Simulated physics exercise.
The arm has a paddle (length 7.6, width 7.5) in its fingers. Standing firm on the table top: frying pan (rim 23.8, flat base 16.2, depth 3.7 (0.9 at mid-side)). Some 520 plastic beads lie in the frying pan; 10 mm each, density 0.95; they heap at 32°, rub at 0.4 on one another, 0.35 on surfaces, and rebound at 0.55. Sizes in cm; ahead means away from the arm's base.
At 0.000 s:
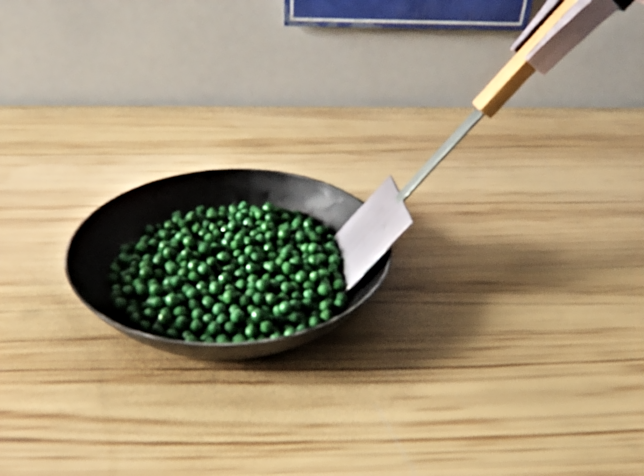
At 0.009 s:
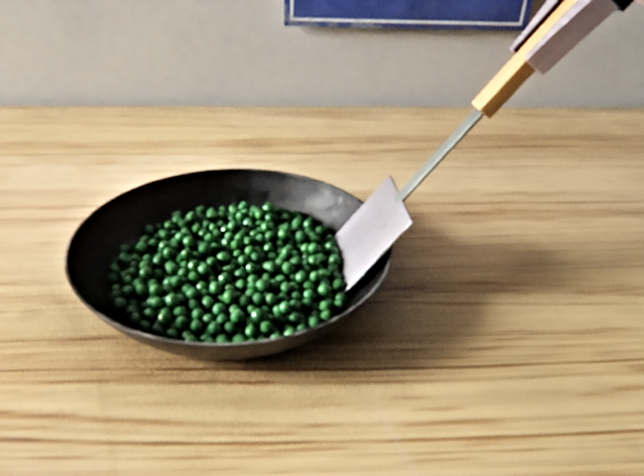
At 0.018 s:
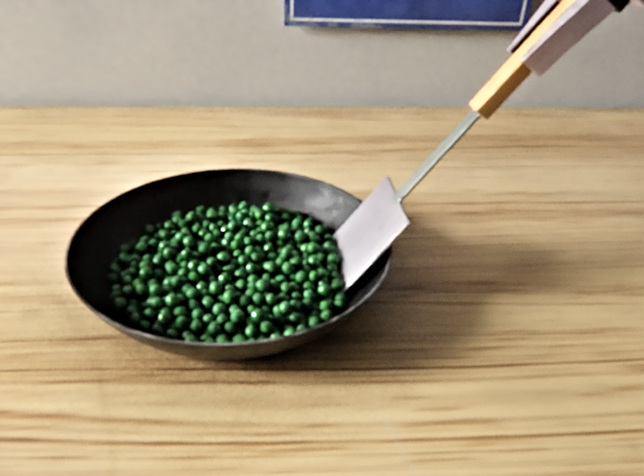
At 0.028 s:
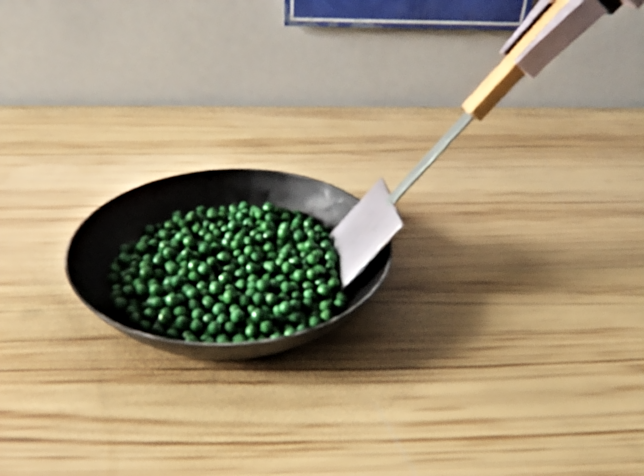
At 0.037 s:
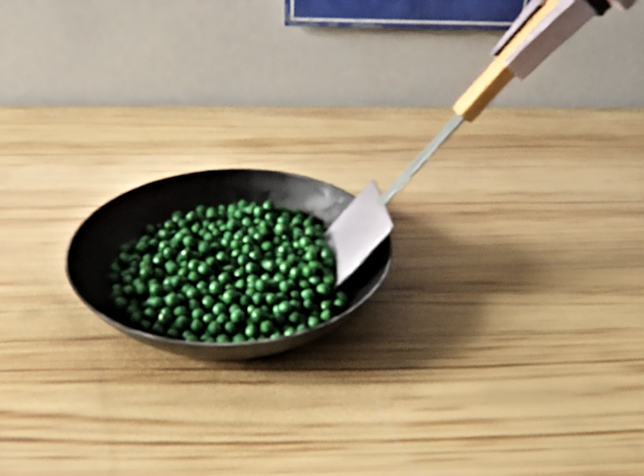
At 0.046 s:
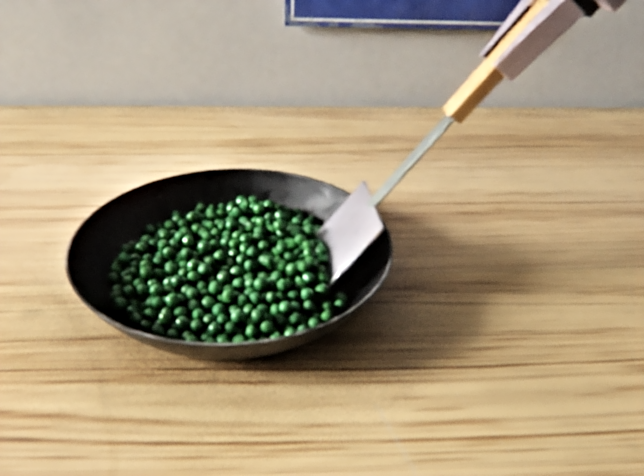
A pale, flat paddle held at a slant barely moved at first, then slid slowly left inside a dark frying pan on a wooden table, nudging the heap of shiny green beads slightly.
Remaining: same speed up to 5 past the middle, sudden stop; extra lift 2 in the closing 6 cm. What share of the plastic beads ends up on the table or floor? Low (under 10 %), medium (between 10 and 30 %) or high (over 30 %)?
Answer: Low; under 10 % of the plastic beads finish on the table or floor.
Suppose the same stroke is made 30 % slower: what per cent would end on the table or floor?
It would be near 0 per cent.
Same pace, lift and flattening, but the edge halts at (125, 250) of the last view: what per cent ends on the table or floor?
About 25 per cent.
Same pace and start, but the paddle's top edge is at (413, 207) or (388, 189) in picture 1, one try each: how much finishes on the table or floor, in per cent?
Some 0 and 5 per cent.
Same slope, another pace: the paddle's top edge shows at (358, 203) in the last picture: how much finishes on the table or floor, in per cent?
About 15 per cent.
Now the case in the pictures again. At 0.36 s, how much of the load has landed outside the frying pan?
Roughly 0 per cent.
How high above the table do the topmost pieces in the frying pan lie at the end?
Roughly 4.5 cm.
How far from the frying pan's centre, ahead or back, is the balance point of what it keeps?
Some 4.0 cm ahead.
By 0.09 s, sloping 54°, highest piece 5 above the table; 523 in the frying pan.
By 0.14 s, sloping 54°, highest piece 5 above the table; 523 in the frying pan.
By 0.36 s, sloping 54°, highest piece 4 above the table; 511 in the frying pan, 10 on the table or floor, 2 on the blade or in flight.
By 1.41 s, sloping 54°, highest piece 4 above the table; 511 in the frying pan, 12 on the table or floor.
Final count, 511 in the frying pan, 12 on the table or floor. That is 2 % on the table or floor.
